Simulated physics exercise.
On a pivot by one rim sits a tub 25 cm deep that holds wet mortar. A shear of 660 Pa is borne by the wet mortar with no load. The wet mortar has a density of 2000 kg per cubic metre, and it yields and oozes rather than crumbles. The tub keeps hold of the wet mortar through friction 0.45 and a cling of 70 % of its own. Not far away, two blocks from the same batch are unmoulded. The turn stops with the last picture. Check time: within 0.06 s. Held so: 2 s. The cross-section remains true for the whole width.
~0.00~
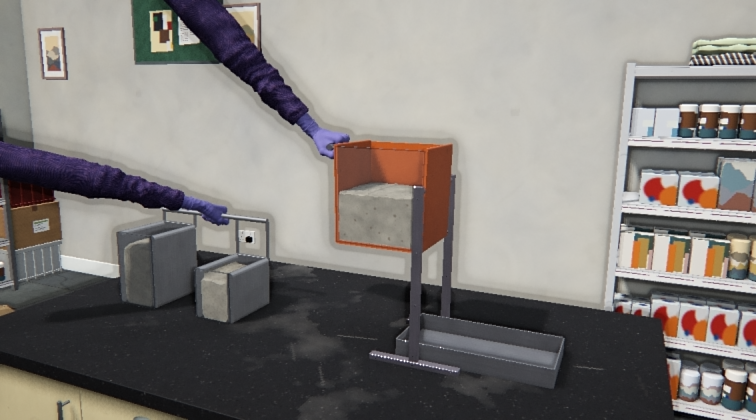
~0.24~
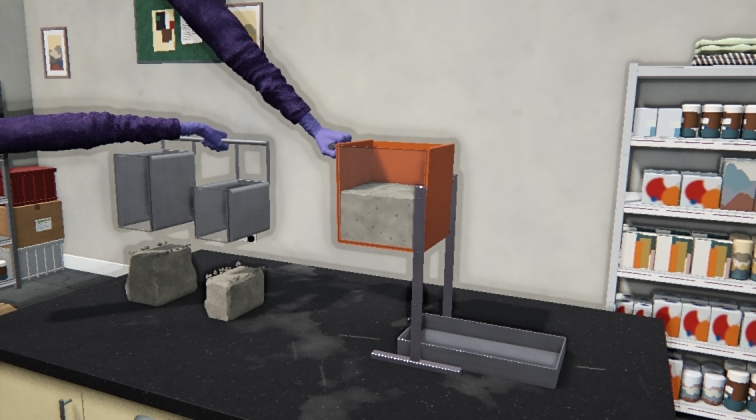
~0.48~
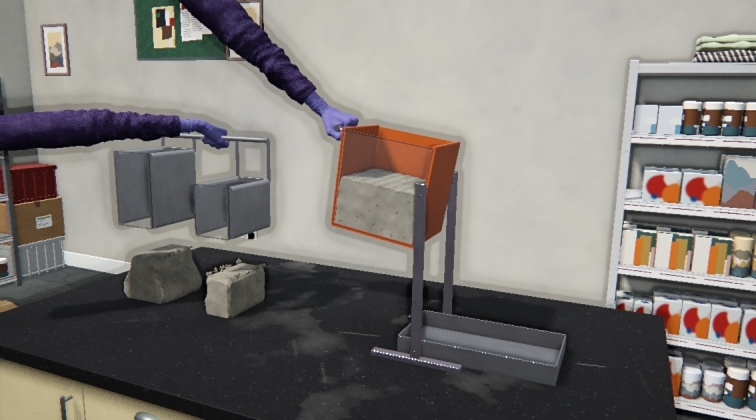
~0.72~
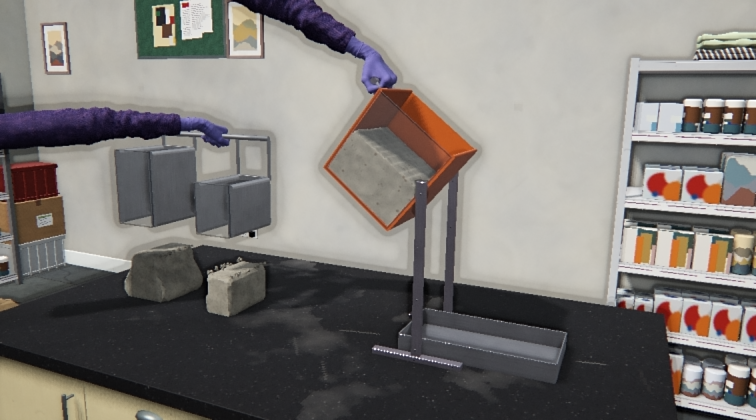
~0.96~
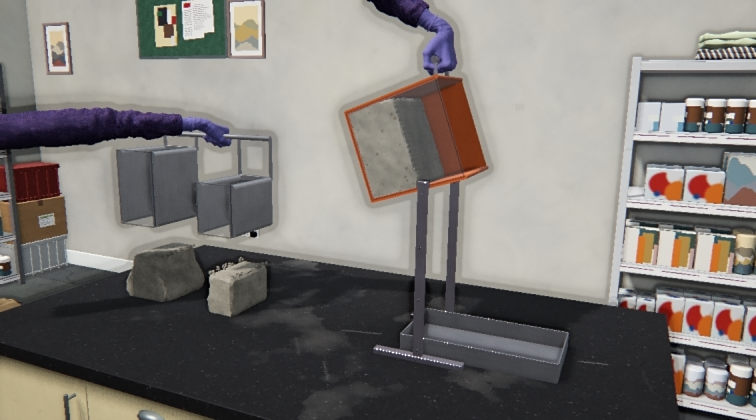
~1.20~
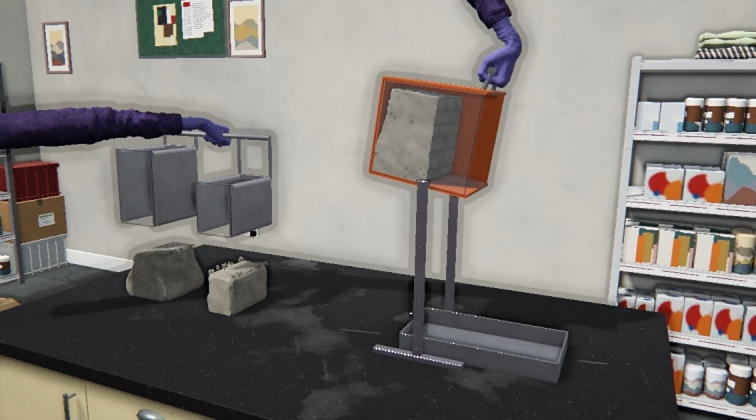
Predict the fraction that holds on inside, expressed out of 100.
Around 59 out of 100.
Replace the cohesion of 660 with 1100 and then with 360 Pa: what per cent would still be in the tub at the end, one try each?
Going in order, it's 65 % and then 50 %.
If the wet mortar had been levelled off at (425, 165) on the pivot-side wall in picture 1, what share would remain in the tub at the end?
45 %.
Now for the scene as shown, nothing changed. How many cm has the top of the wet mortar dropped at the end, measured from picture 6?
Roughly 13 cm.
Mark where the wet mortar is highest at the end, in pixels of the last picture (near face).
I'd say it peaks at roughly (396, 141) in the last picture.
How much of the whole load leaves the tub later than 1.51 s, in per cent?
Roughly 20 %.
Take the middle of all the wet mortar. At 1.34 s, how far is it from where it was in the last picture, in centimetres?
6 cm.
After 1.34 s, the tub is at 98 degrees and holds 100 %.
After 1.51 s, the tub is at 98 degrees and holds 81 %.
After 1.68 s, the tub is at 98 degrees and holds 62 %.
After 1.85 s, the tub is at 98 degrees and holds 59 %.
After 3.20 s, at the end, the tub is at 98 degrees and holds 59 %.
